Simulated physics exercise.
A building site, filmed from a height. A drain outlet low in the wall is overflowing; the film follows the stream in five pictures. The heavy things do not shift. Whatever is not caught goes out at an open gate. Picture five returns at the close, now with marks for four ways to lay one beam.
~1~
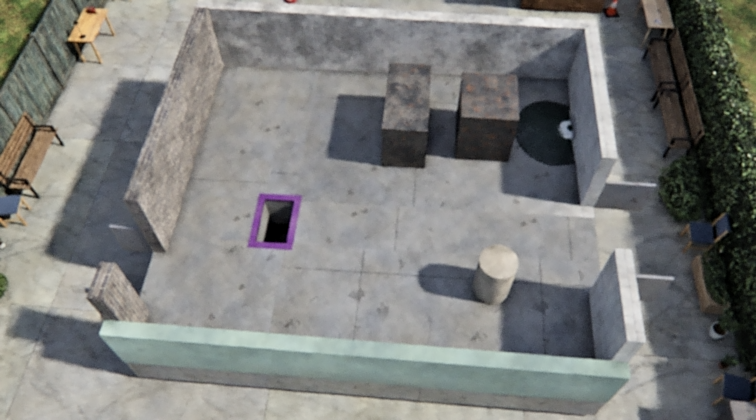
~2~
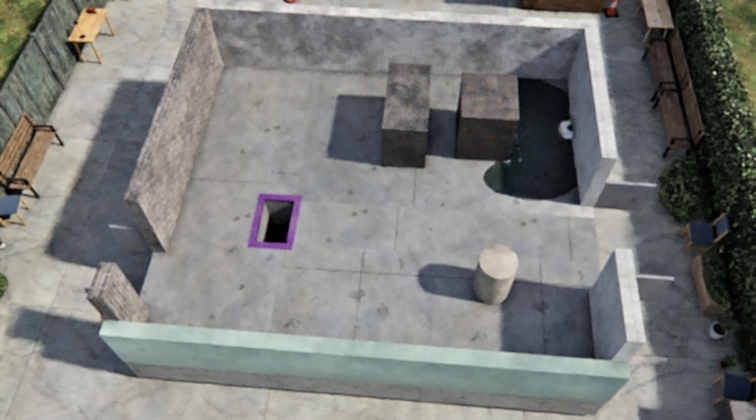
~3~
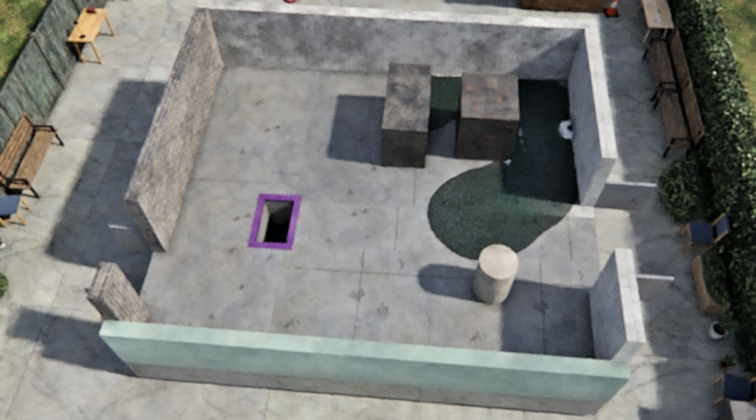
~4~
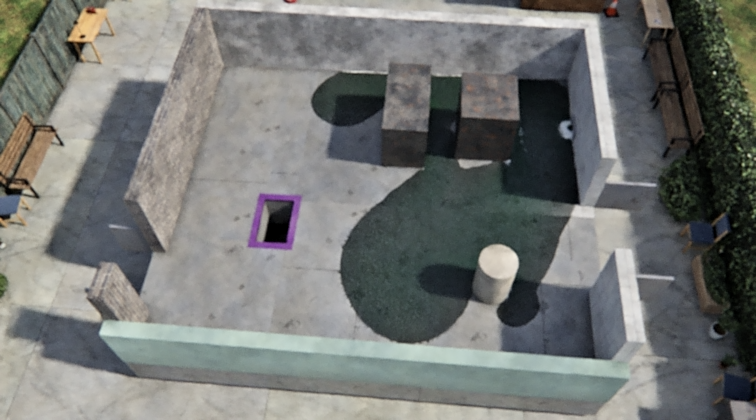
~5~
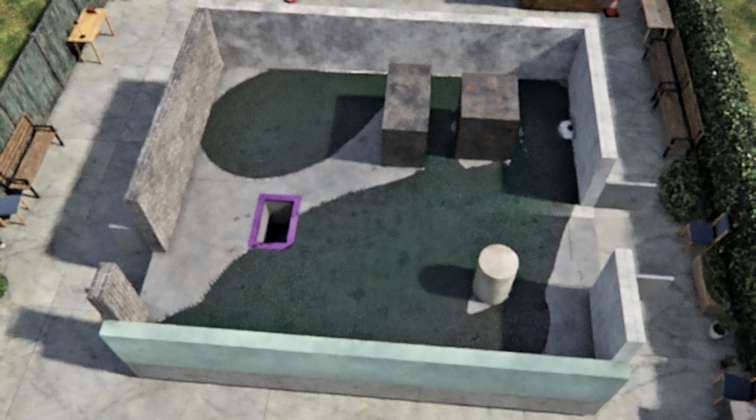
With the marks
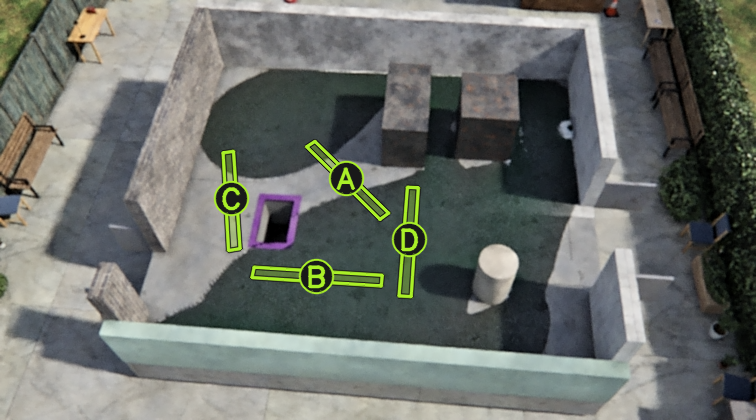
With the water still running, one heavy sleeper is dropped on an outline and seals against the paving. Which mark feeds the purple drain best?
The answer is position B.
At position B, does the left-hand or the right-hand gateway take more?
The left one.
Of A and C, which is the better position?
The answer is C.
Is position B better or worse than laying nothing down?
Position B is better.
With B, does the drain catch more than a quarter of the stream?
No, it does not.
On the marked copy, A from (310, 144) to (384, 216); B from (253, 272) to (381, 280); C from (228, 152) to (234, 249); D from (405, 296) to (412, 187).
For position A, about 2 % of the stream runs into the purple drain, about 97 % out by the gates.
For position B, about 15 % of the stream runs into the purple drain, about 85 % out by the gates.
For position C, about 11 % of the stream runs into the purple drain, about 89 % out by the gates.
For position D, about 4 % of the stream runs into the purple drain, about 95 % out by the gates.
